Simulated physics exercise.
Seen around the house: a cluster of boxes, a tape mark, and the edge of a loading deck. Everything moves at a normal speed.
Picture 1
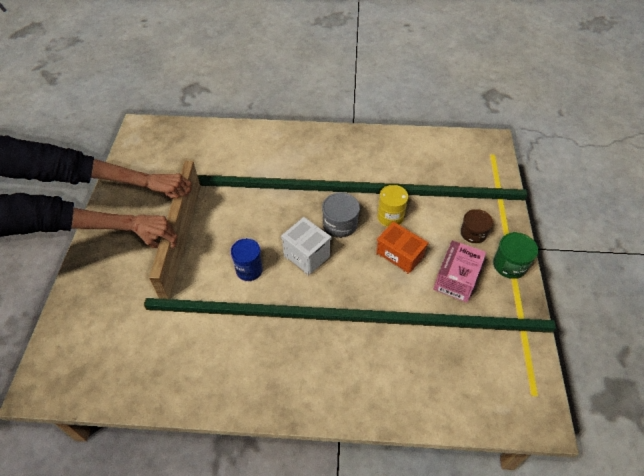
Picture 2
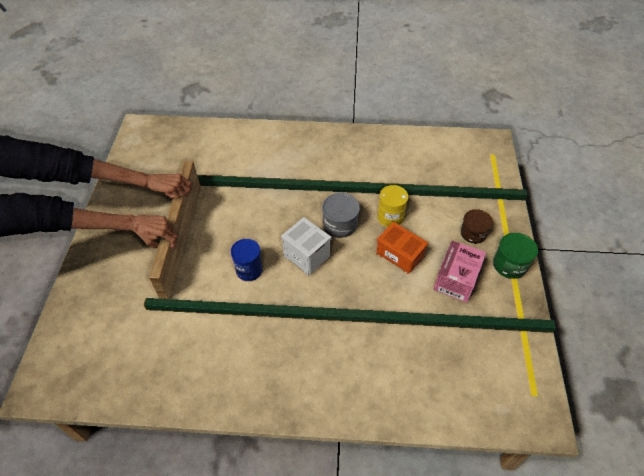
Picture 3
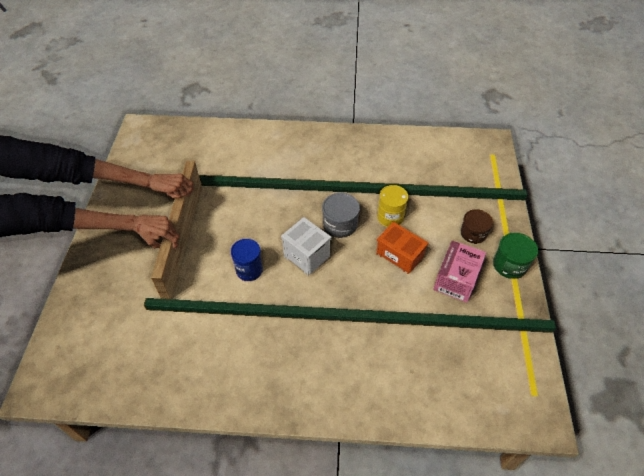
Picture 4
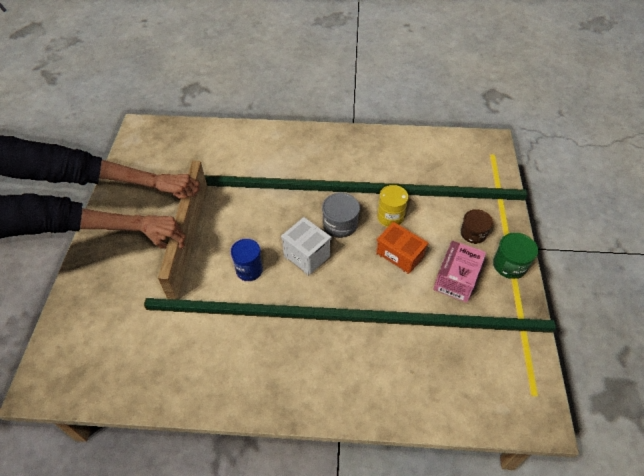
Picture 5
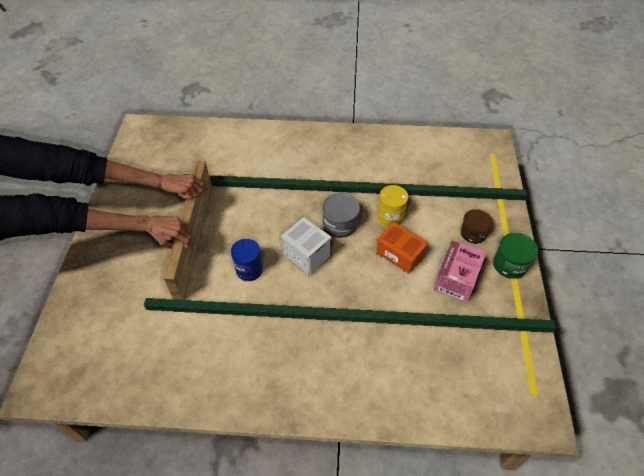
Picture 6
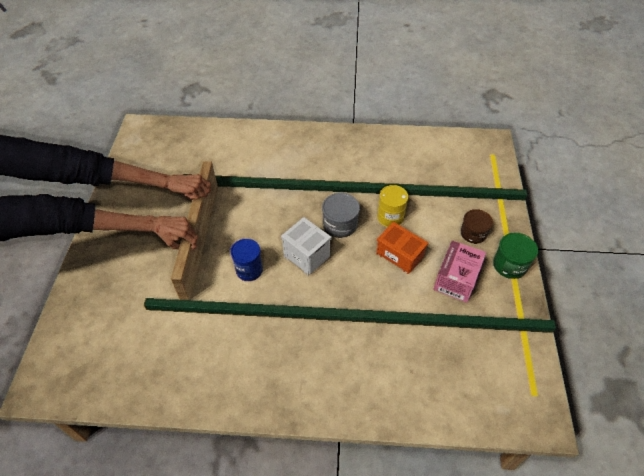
On a pale wooden deck above a grey concrete floor, seen from high up, two dark green rails run across toward a yellow tape line at the right. Between them sit blue, grey, yellow, brown and green pails, with white, orange and pink boxes. Two dark-sleeved arms at left hold a plank still, then slide it slightly rightward, while everything else stays put.
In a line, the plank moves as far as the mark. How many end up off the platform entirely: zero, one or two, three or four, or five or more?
Three or four.
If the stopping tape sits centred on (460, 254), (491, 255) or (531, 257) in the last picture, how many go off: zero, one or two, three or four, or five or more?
Taking the places in the order asked: One or two, then either three or four, then five or over.
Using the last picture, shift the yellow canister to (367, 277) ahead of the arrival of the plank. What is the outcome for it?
Set there, the object keeps its spot.
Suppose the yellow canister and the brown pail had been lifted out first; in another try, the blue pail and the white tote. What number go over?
3 in the first try, 3 in the second.
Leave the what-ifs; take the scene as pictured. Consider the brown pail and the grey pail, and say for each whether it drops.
One by one: The brown pail ends up off, the grey pail stays aboard.
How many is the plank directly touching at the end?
Tally at the end: 3.
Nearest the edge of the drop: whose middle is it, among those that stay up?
The yellow canister ends up foremost.
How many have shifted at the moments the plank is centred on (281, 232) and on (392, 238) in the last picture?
At that stage 2; at the next, 6.
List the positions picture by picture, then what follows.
Green pail (515, 256); brown pail (476, 227); pink box (459, 271); plank (178, 227); tape (510, 256), in the first frame.
Brown pail (476, 227); blue pail (247, 261), in the second frame.
Pink box (459, 271); grey pail (341, 216), in the third frame.
Green pail (515, 256); plank (185, 228), in the fourth frame.
Brown pail (476, 227); orange tote (401, 248), in the fifth frame.
Green pail (515, 256); brown pail (476, 227); pink box (459, 271); plank (197, 228); tape (510, 256), in the sixth frame.
A little later, none off yet; green pail at rest near (515, 256); brown pail at rest near (476, 227); pink box at rest near (459, 271).
When it is over, the number that fall off is three or four; down, orange tote, pink box, brown pail and green pail.
